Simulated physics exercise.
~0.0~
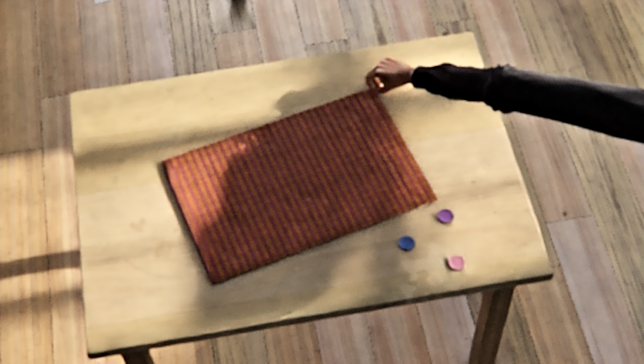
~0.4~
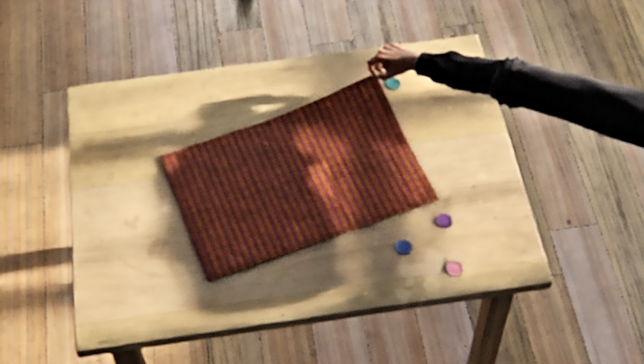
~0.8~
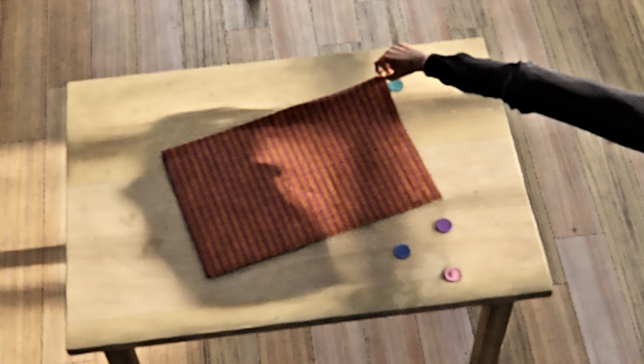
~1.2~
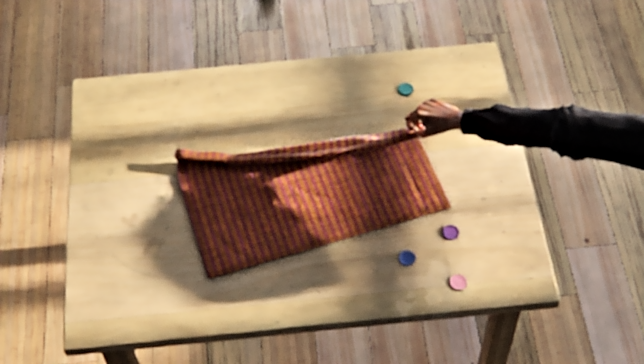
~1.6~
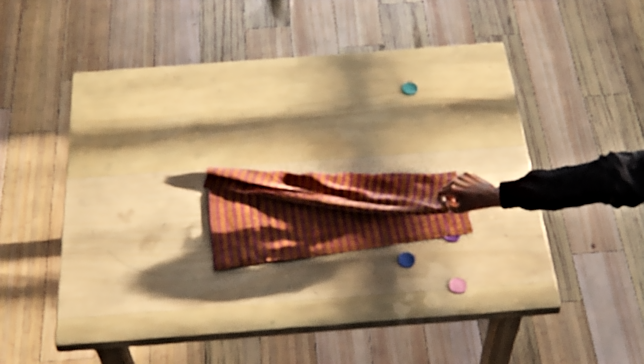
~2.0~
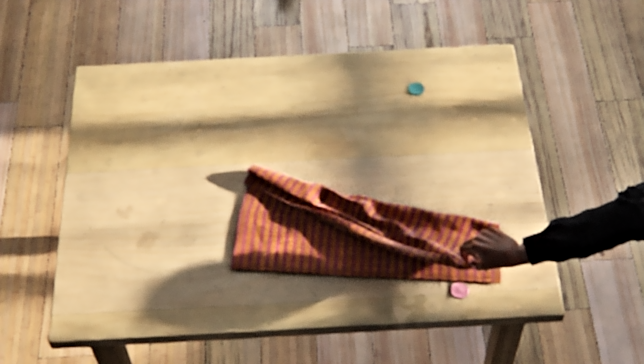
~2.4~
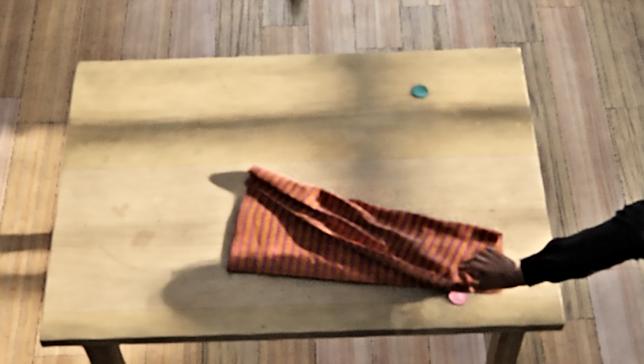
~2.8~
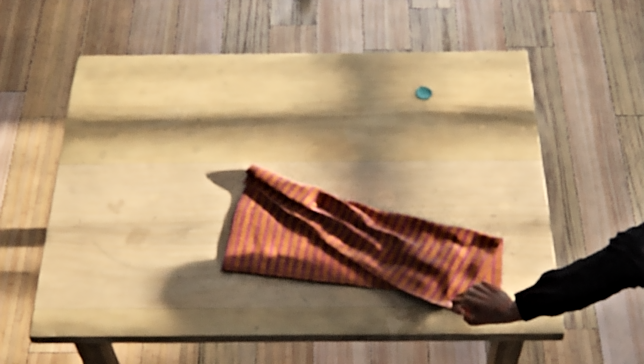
A rust-coloured striped napkin lay on a wooden table until a dark-sleeved hand lifted its far right corner, revealing a teal cap, then folded it toward the near right edge, covering the purple, blue and finally pink discs while the teal one stayed uncovered.
